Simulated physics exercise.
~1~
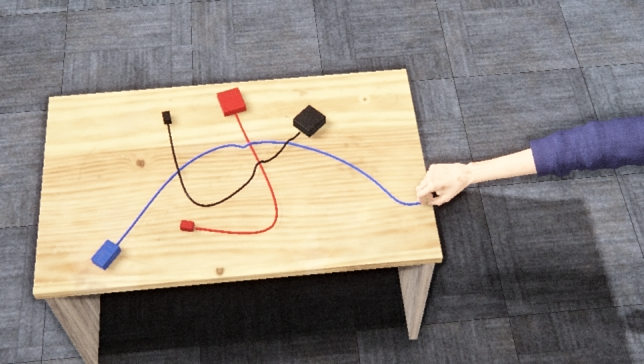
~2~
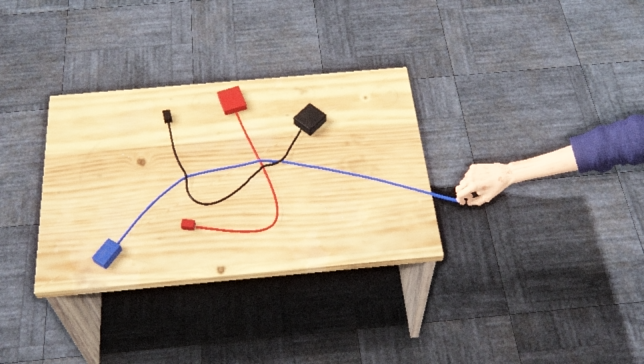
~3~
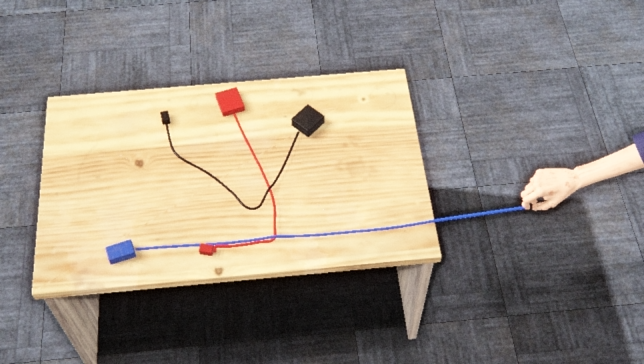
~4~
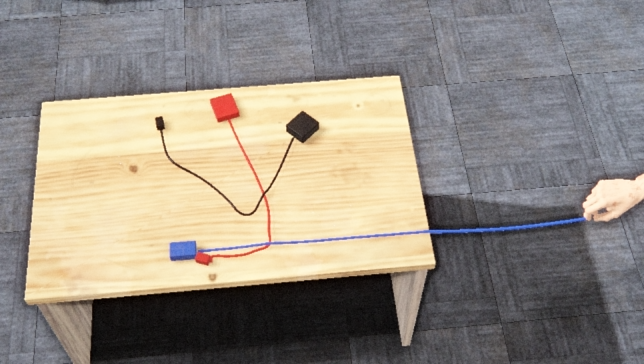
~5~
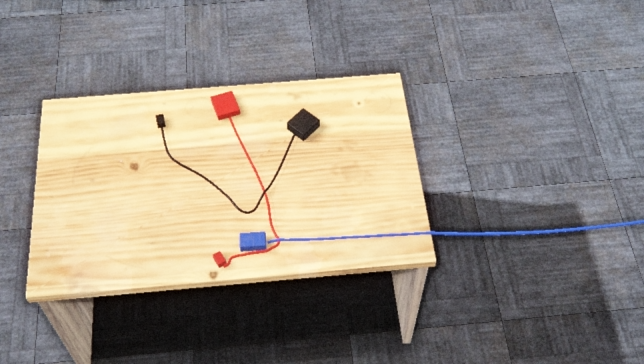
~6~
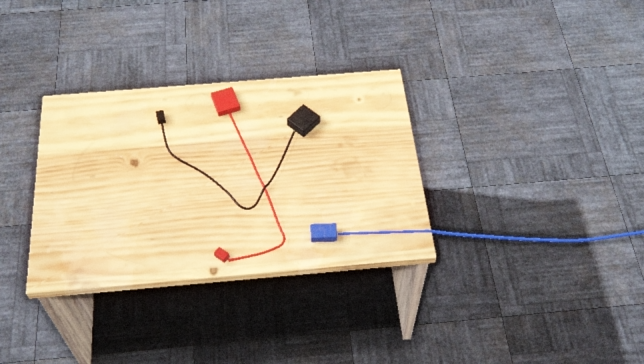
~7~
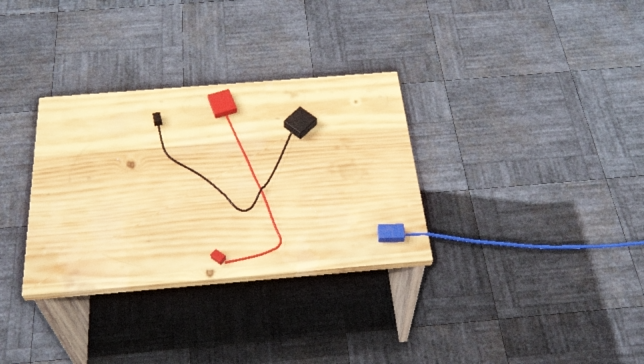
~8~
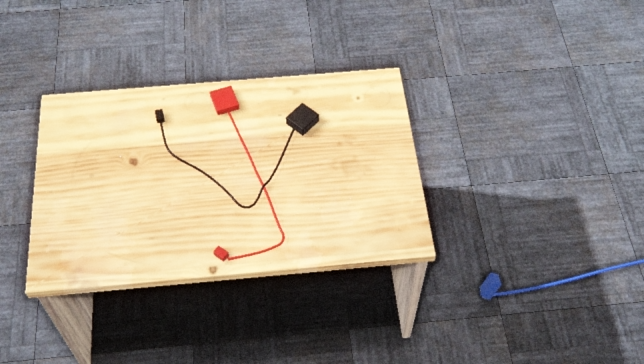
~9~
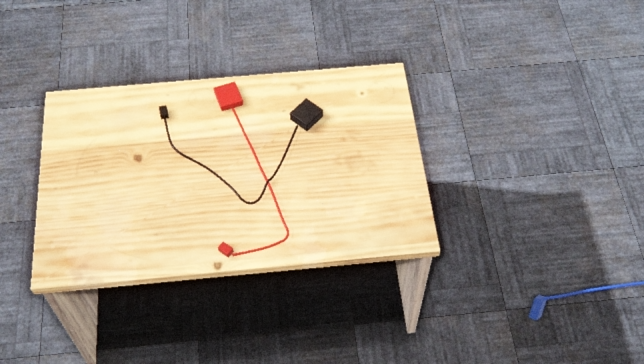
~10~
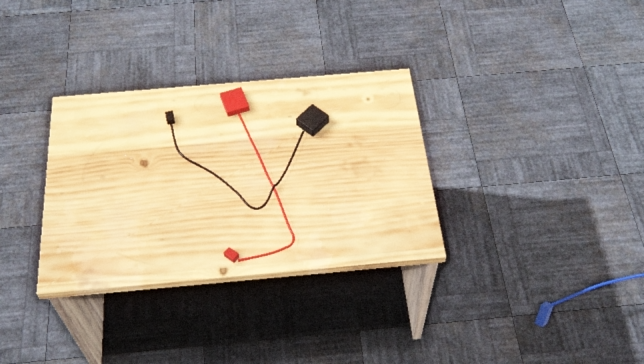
On a wooden table, a hand pulling a blue lead rightward until its block drops off the edge, nudging the small red plug.
